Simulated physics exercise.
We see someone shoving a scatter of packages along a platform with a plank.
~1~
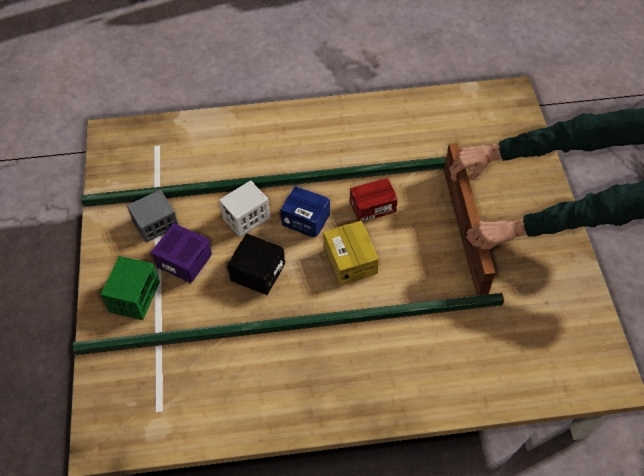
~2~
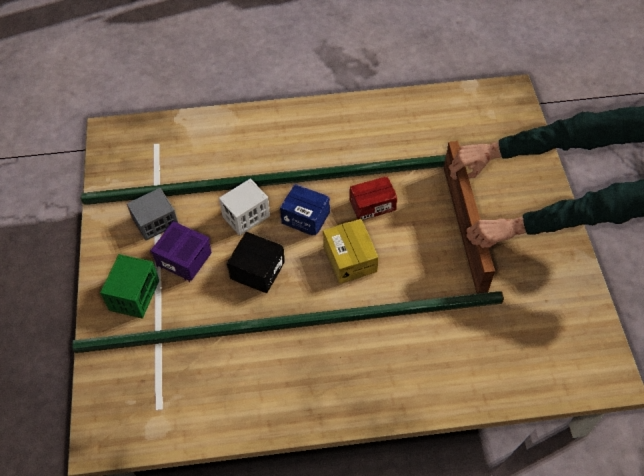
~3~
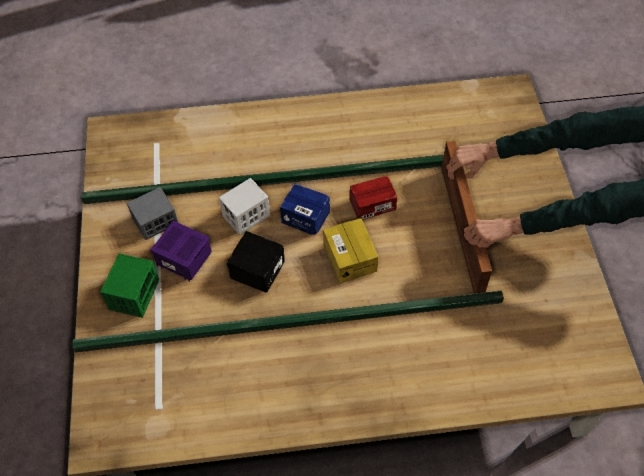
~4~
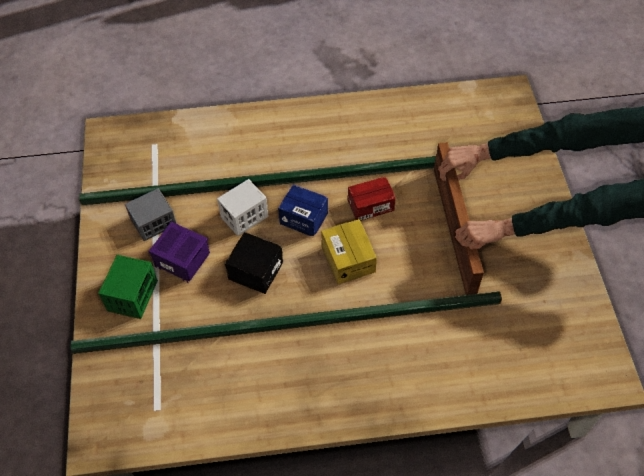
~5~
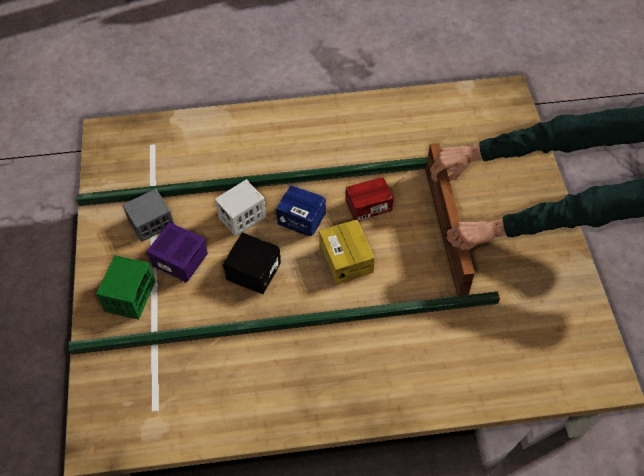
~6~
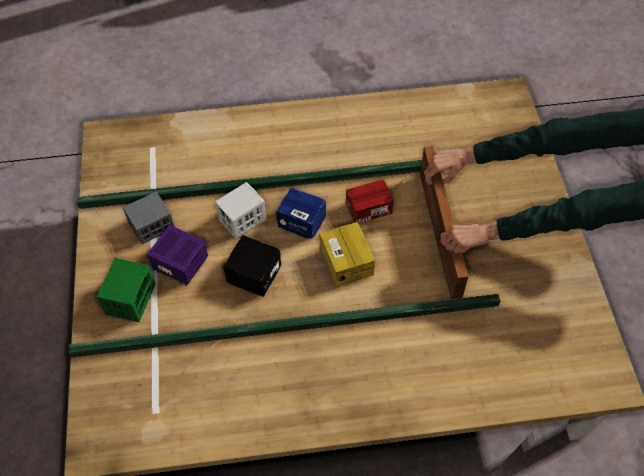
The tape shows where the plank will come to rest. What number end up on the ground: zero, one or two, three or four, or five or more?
The number that fall off is three or four.
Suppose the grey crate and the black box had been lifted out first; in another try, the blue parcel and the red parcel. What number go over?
Fallen: 1, and 1 in the other try.
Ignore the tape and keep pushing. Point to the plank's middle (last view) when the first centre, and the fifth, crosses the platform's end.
Its middle is around (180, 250) and later (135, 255).
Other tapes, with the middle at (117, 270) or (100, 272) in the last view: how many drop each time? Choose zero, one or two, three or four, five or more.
Taking them in turn, 5 or more; more than four.
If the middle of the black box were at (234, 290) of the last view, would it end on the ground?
It remains up.
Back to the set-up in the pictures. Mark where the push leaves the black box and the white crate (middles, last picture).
Near (88, 290) and (91, 210).
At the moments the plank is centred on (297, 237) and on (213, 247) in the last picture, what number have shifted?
First 5, then 8.
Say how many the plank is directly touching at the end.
In contact: 2.
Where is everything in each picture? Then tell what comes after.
In the first picture, green crate (131, 288); grey crate (153, 216); purple tote (183, 254); plank (468, 218); tape (158, 264).
In the second picture, grey crate (153, 214); red parcel (373, 198).
In the third picture, purple tote (182, 251); blue parcel (305, 210).
In the fourth picture, green crate (129, 287); black box (255, 263).
In the fifth picture, grey crate (149, 215); white crate (241, 208).
In the sixth picture, green crate (127, 290); grey crate (149, 218); purple tote (179, 256); plank (442, 221); tape (154, 266).
A little later, none off yet; green crate at rest near (127, 290); grey crate at rest near (149, 218); purple tote at rest near (179, 256).
Next, none off yet; green crate moving near (125, 292); grey crate moving near (146, 219); purple tote shifted about its own width near (141, 258).
When it is over, the number that fall off is three or four; down, purple tote, grey crate and green crate.
